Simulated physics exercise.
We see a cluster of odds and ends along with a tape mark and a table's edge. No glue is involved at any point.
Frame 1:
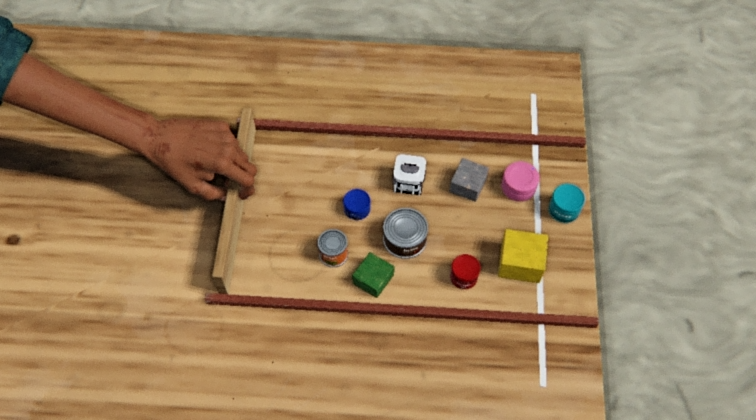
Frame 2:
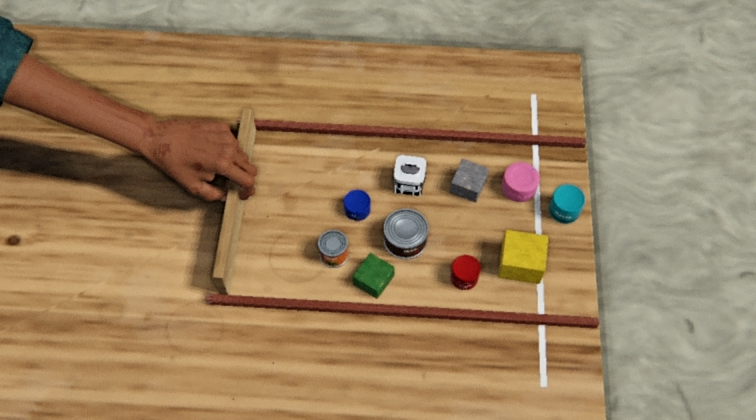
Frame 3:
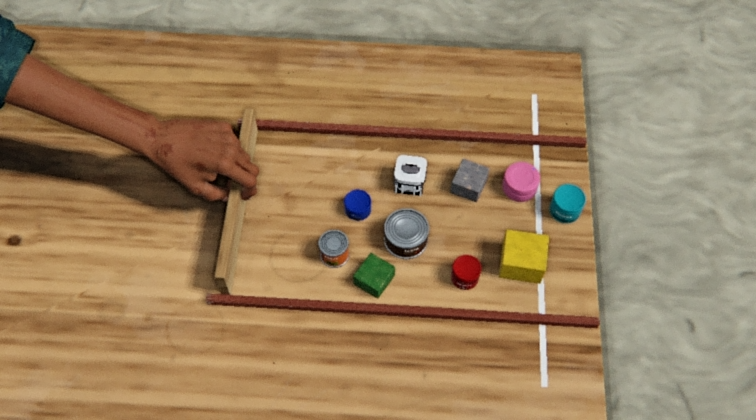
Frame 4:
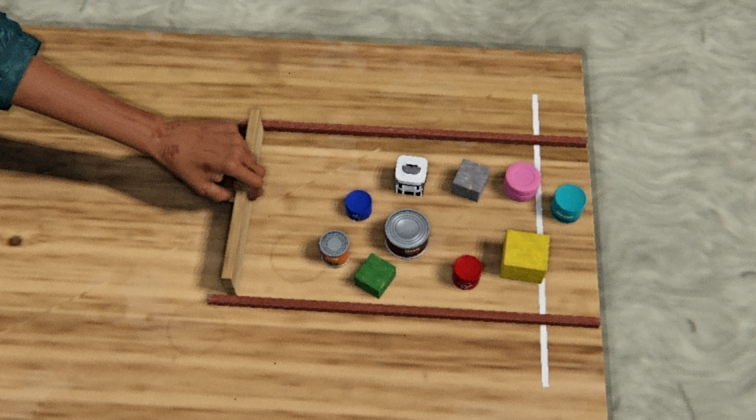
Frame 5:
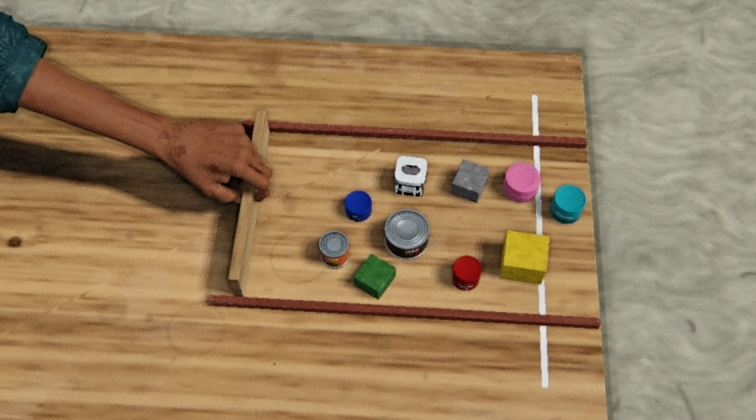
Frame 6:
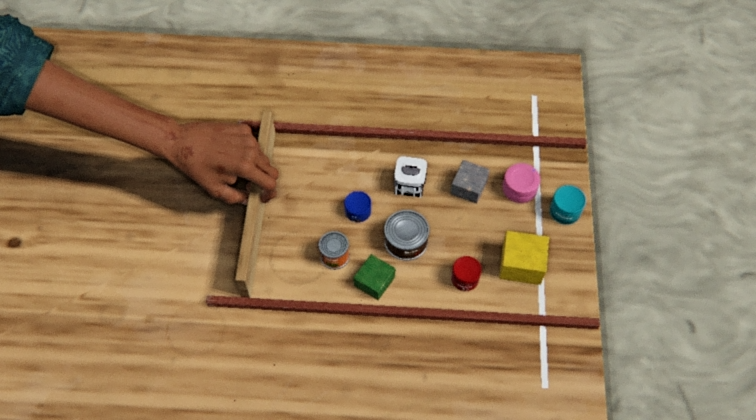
A wooden board held by a hand slides slightly to the right between two reddish-brown rails on a wooden table, while the small tubs, cans and coloured blocks near a white tape line stay in place, untouched by it.
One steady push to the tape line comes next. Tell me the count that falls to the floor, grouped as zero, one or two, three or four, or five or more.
The count is one or two.
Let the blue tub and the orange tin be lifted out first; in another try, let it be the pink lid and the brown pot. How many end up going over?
Try one: 2; try two: 0.
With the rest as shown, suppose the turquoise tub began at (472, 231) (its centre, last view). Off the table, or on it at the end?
From that start, the object then is safe.
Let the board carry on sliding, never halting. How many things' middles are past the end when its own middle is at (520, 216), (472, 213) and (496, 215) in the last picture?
1; 0; 0.
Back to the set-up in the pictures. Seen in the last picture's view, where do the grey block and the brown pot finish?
Grey block: (583, 184); brown pot: (563, 237).
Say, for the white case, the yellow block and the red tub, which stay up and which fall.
The white case stays put; the yellow block comes off; the red tub stays put.
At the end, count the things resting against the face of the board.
Contact count: 5.
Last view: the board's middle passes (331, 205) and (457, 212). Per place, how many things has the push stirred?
The number moved is 1 and then 9.
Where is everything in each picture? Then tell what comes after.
Turquoise tub (567, 204); pink lid (520, 182); yellow block (523, 256); board (236, 198); tape (538, 226), in the first picture.
Pink lid (521, 182); white case (410, 176), in the second picture.
Yellow block (524, 257); board (238, 199), in the third picture.
Turquoise tub (568, 204); green block (375, 276), in the fourth picture.
Pink lid (522, 183); grey block (470, 181), in the fifth picture.
Turquoise tub (568, 205); pink lid (521, 183); yellow block (524, 258); board (257, 201); tape (539, 227), in the sixth picture.
Soon after, none off yet; turquoise tub at rest near (568, 205); pink lid at rest near (521, 183); yellow block at rest near (524, 258).
After that, none off yet; turquoise tub at rest near (568, 205); pink lid moving near (529, 184); yellow block moving near (529, 258).
In the end, the number that fall off is one or two; gone, yellow block and pink lid.
